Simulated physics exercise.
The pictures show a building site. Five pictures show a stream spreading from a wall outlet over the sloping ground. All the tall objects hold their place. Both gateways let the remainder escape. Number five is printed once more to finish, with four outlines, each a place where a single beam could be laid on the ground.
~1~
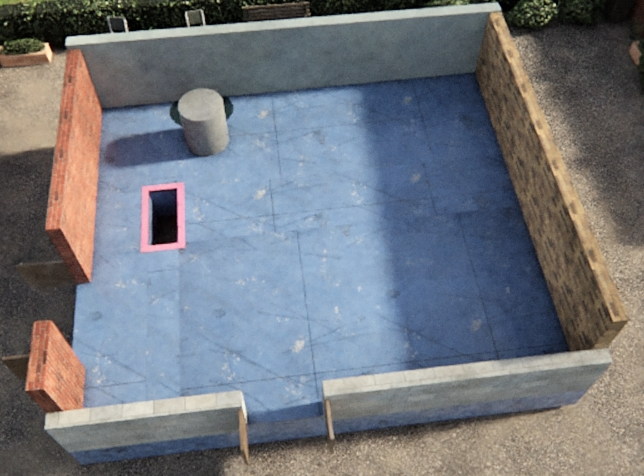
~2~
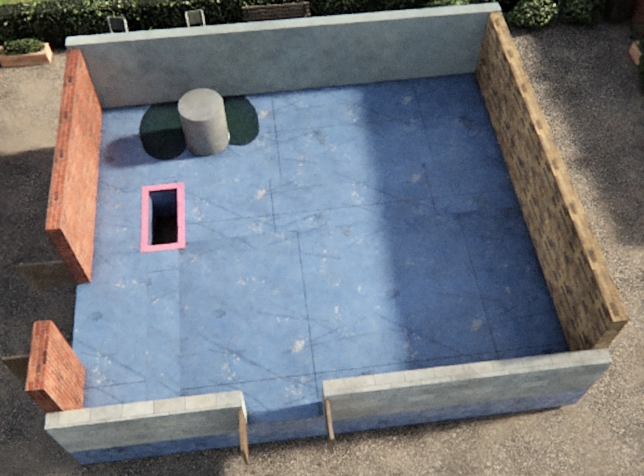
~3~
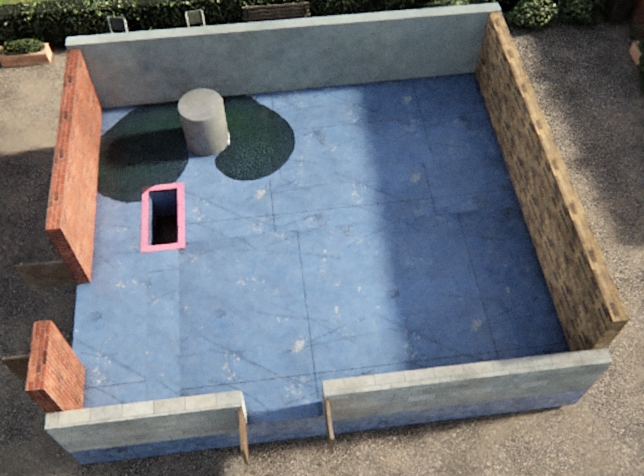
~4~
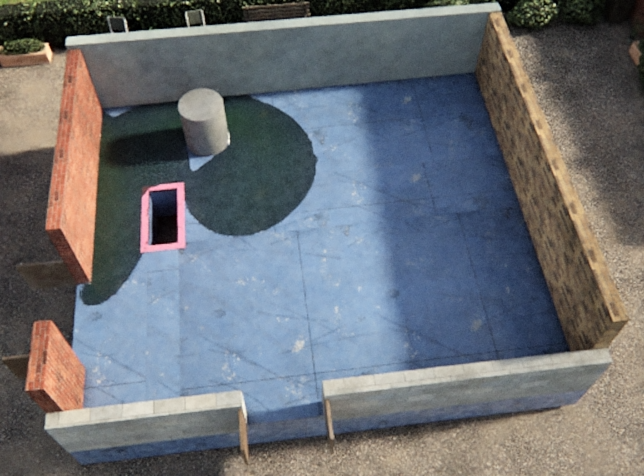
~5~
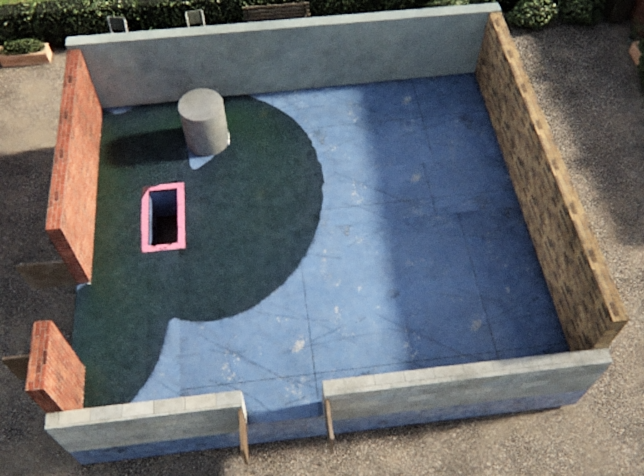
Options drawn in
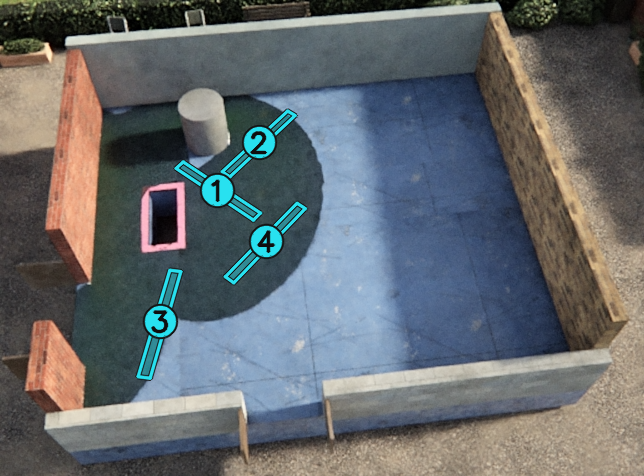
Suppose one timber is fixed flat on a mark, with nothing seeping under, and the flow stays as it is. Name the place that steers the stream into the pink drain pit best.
Place 2.
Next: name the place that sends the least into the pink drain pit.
That would be 1.
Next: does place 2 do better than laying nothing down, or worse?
It is better.
On the marked copy, 1 from (179, 165) to (256, 216); 2 from (226, 174) to (291, 113); 3 from (144, 377) to (175, 270); 4 from (229, 279) to (301, 205).
Choosing 1, about 10 % of the stream runs into the pink drain pit, about 89 % out by the gates.
Choosing 2, about 35 % of the stream runs into the pink drain pit, about 63 % out by the gates.
Choosing 3, about 18 % of the stream runs into the pink drain pit, about 82 % out by the gates.
Choosing 4, about 18 % of the stream runs into the pink drain pit, about 81 % out by the gates.
